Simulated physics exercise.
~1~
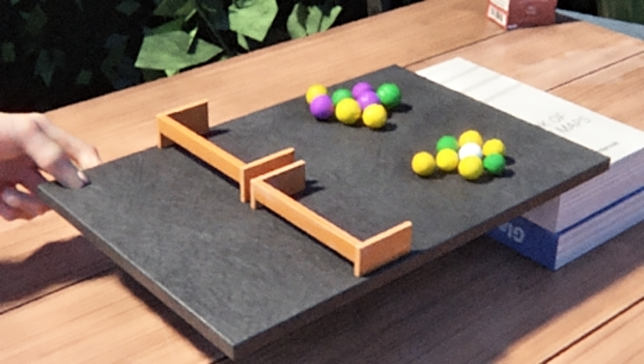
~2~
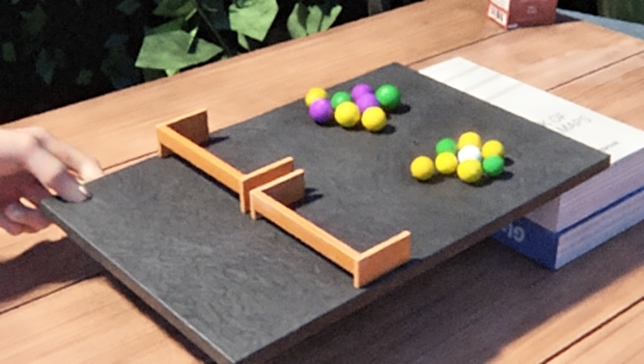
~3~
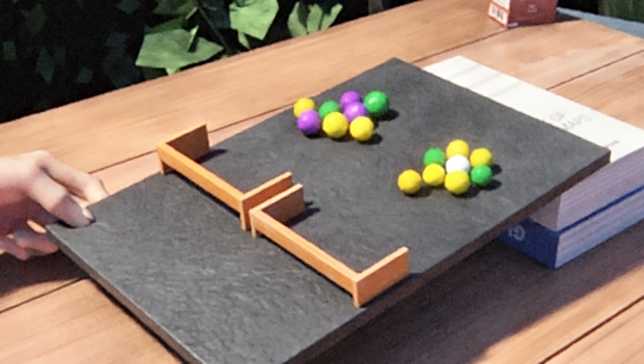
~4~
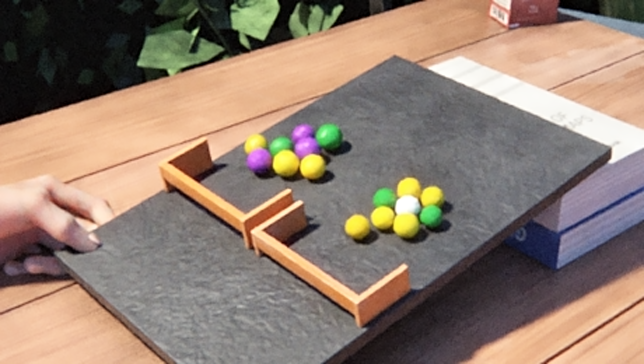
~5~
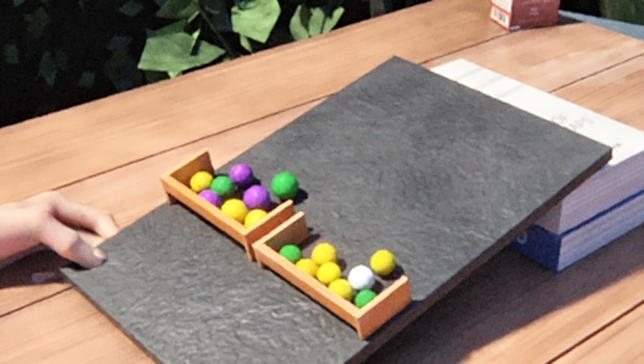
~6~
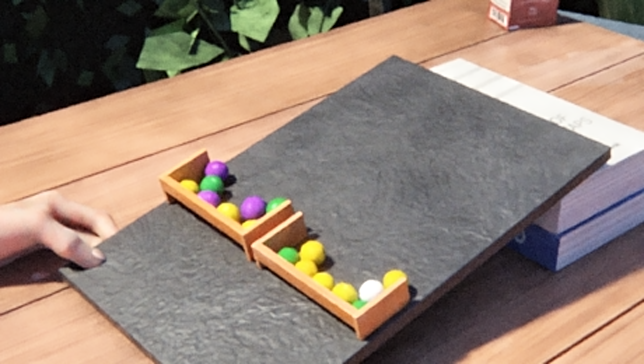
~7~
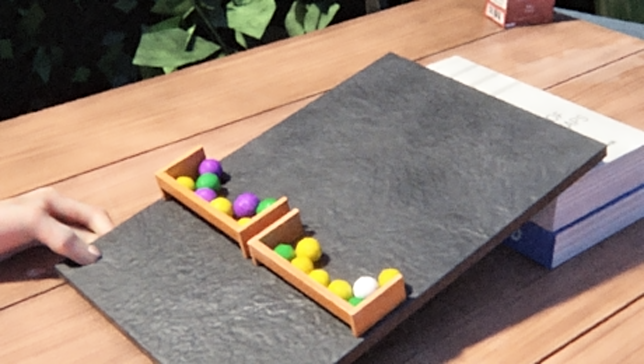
Two clusters of colourful little balls rolled down a dark board toward the lower left as a hand lowered its left end, the other end propped on books, and each cluster ended up gathered behind its own orange gate, where it stayed.
